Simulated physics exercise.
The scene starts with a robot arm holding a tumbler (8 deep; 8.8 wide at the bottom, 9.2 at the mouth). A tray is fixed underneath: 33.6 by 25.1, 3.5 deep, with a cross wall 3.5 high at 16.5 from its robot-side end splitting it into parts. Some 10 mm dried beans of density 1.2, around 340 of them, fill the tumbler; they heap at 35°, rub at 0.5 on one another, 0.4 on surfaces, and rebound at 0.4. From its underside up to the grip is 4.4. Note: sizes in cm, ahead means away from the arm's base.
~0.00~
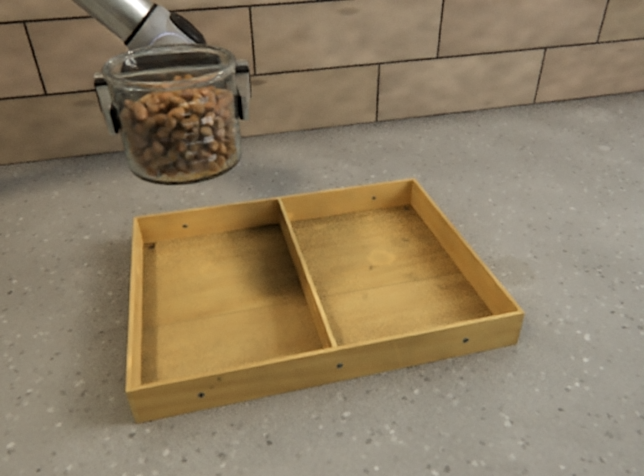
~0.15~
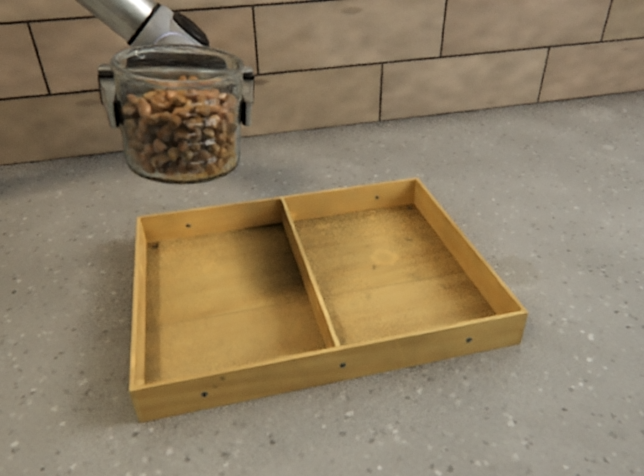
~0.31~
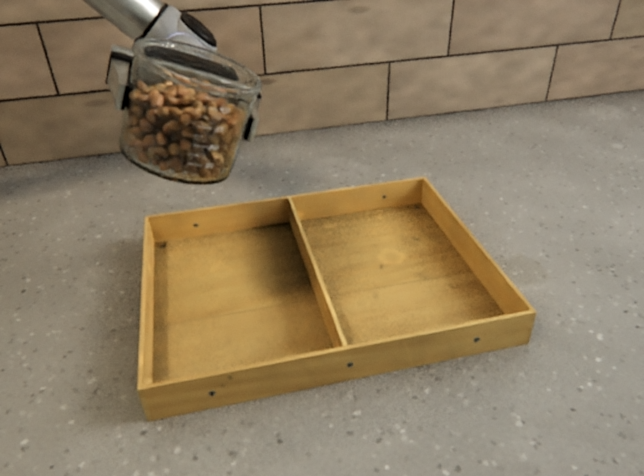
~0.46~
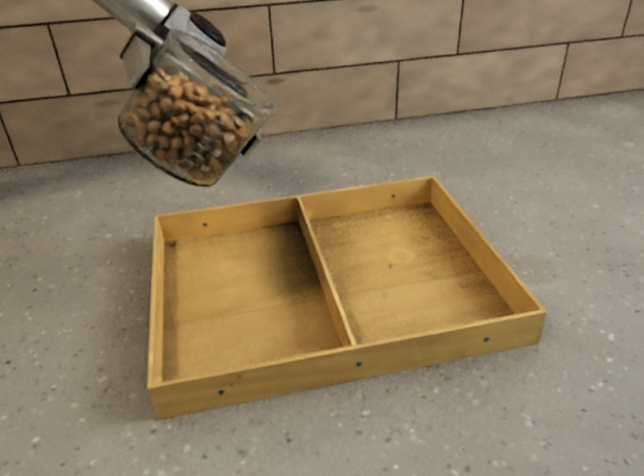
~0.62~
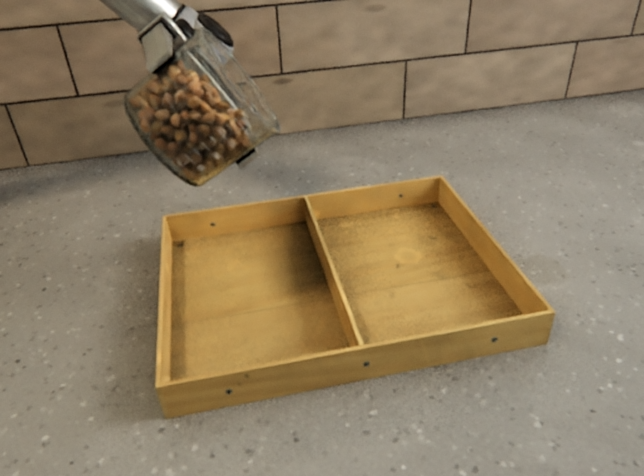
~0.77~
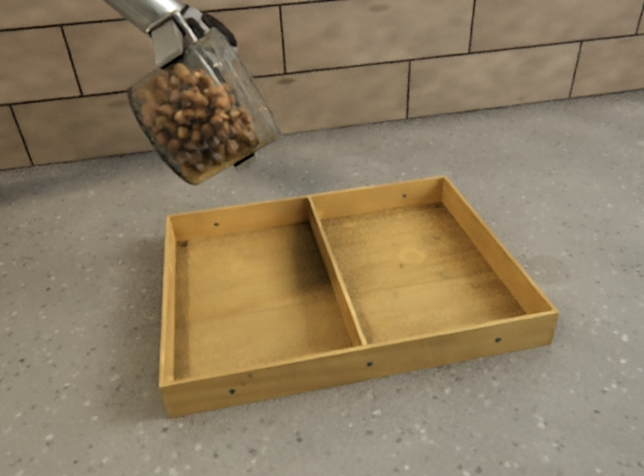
Clear tumbler of brown nut-like pieces tilting steadily forward in a robot arm's grip above an empty, two-part wooden tray.
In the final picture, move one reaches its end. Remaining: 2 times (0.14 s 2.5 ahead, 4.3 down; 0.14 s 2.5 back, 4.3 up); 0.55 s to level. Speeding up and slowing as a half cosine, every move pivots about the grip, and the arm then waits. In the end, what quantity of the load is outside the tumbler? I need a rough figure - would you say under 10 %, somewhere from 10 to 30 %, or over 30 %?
I would say under 10 %.
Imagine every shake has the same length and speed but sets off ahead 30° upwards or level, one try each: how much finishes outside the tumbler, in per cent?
Estimates, in order: 50 % then 35 %.
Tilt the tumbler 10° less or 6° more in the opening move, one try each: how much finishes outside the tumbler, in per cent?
Roughly 0 per cent on the first try and 5 per cent on the second.
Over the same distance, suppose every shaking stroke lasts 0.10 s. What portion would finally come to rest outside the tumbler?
In that case some 15 per cent.
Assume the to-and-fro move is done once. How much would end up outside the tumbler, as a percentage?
Probably about 0 in a hundred.
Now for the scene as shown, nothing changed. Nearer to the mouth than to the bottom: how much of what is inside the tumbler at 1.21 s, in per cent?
Around 40 percent.
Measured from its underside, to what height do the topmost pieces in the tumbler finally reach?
About 8.0 cm.
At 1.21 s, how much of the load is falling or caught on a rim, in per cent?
It amounts to roughly 0 in a hundred.
After 1.21 s, tilted 64° forward, highest piece 19 above the table; 340 in the tumbler, 2 in the far-side part, 1 in the robot-side part, 1 in flight or on a rim.
After 1.66 s, tilted 22° forward, highest piece 23 above the table; 338 in the tumbler, 4 in the far-side part, 2 in the robot-side part.
After 2.08 s, level, highest piece 24 above the table; 338 in the tumbler, 4 in the far-side part, 2 in the robot-side part.
After 3.13 s, level, highest piece 24 above the table; 338 in the tumbler, 4 in the far-side part, 2 in the robot-side part.
In the end, 338 in the tumbler, 4 in the far-side part, 2 in the robot-side part. That is 2 % outside the tumbler.
